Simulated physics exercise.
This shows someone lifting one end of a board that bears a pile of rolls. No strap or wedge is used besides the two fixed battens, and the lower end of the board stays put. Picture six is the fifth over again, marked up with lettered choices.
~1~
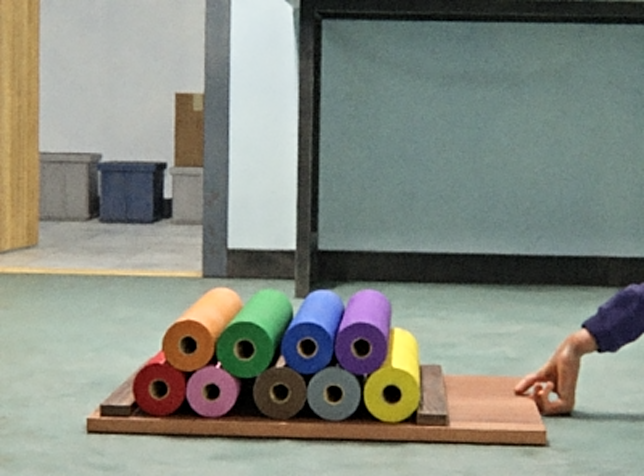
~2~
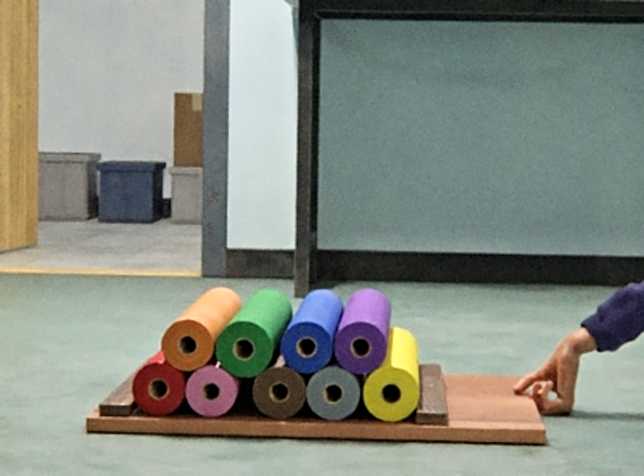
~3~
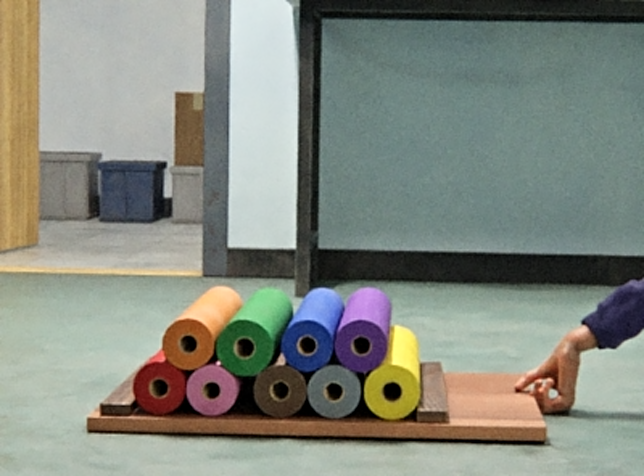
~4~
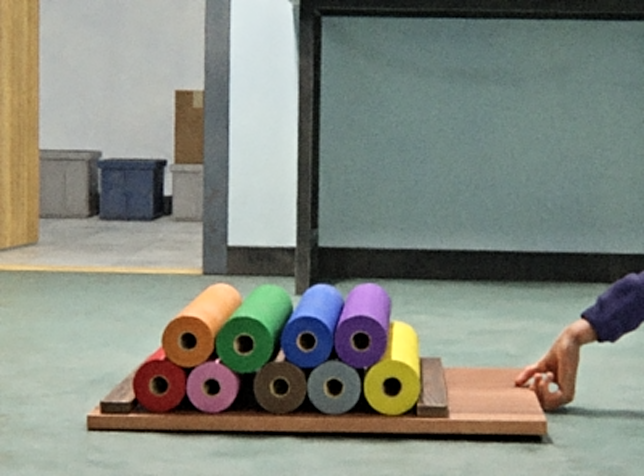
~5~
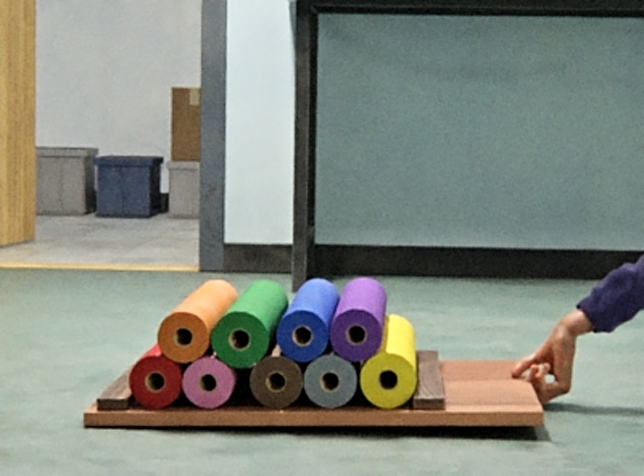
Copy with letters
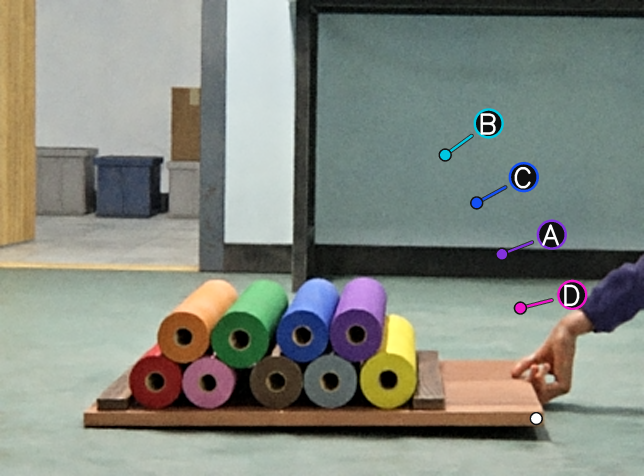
A hand in a purple sleeve holds the right end of a reddish-brown board on a green floor, seen from the front at a low level. On the board, orange, green, blue and purple rolls rest above red, pink, brown, grey and yellow ones, between dark strips. The fingers stay at the board's end while everything shifts slightly upward in view, then a touch left with the background.
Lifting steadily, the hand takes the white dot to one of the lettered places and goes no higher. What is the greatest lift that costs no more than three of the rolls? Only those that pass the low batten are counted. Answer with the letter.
The highest mark that will do is A.
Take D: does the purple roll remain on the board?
The purple roll: Yes.
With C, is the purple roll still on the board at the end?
No.
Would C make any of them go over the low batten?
Yes, at C.
On the marked copy, A at (502, 254); B at (445, 155); C at (477, 203); D at (520, 308); the white dot at (536, 419).
Taking A. A third of the way, board at 15°.
Two thirds of the way, board at 23°.
When it is over, board at 23°, two over the low batten (green, orange).
As for the rest, B nine over the low batten; C four over the low batten (green, blue, purple, orange); D none over the low batten.
